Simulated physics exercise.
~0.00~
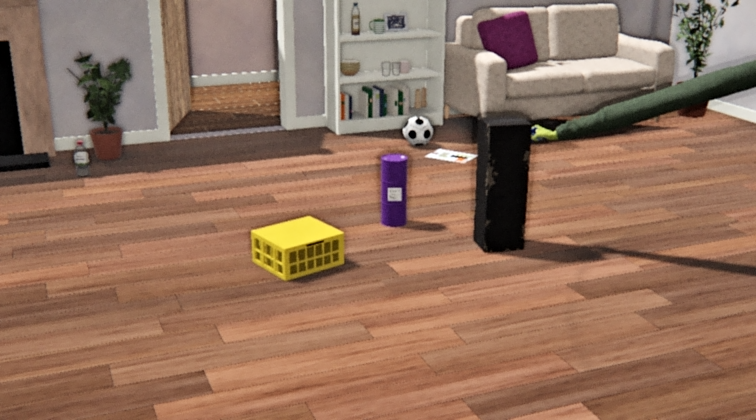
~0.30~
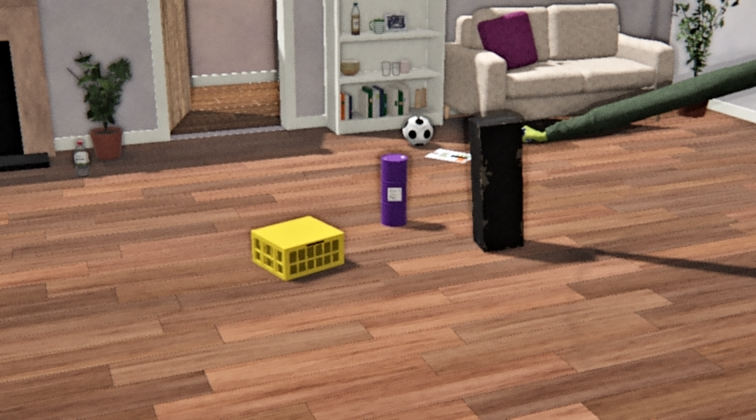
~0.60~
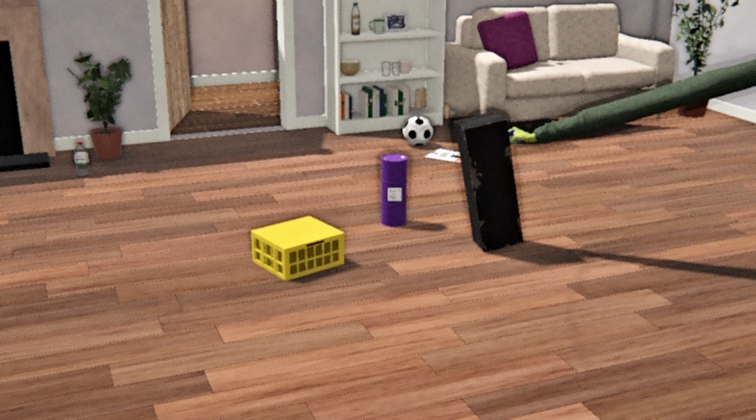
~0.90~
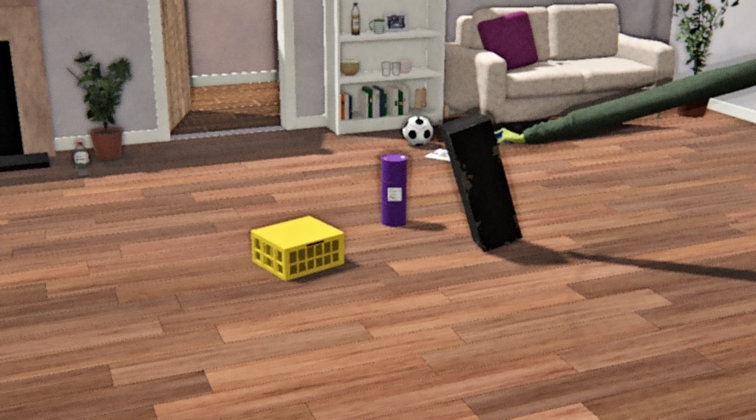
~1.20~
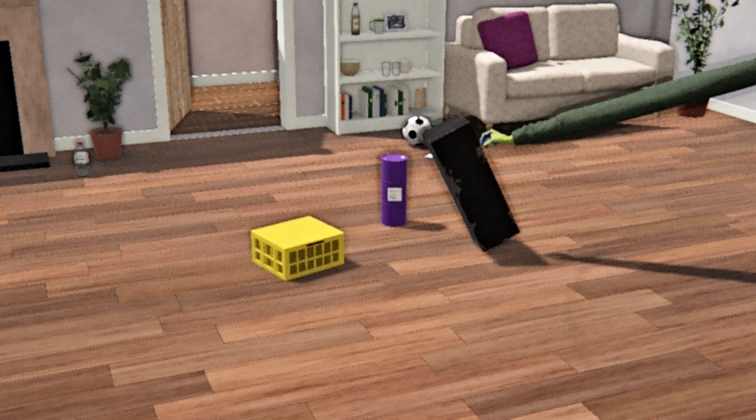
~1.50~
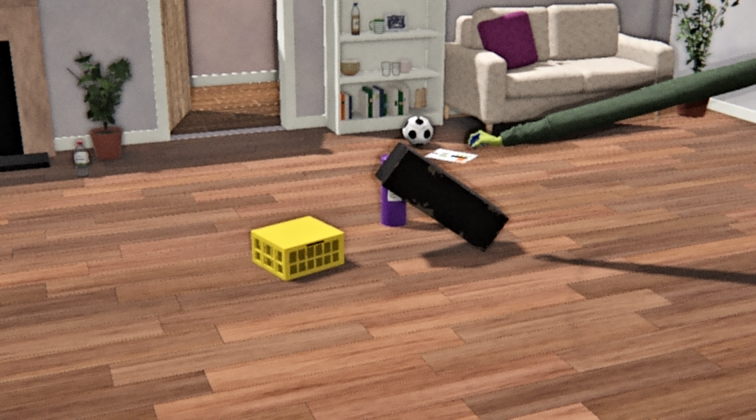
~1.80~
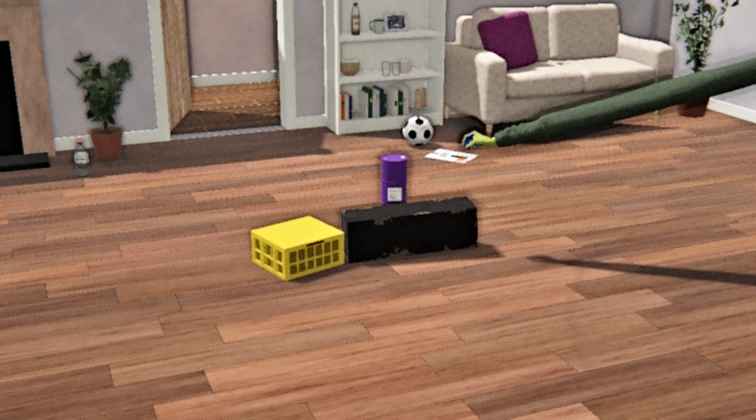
In a living room with a wooden floor, a green-sleeved arm reached in from the right and pushed a tall black box, which tipped to the left and toppled onto its side between the yellow crate and purple canister, both still in place.
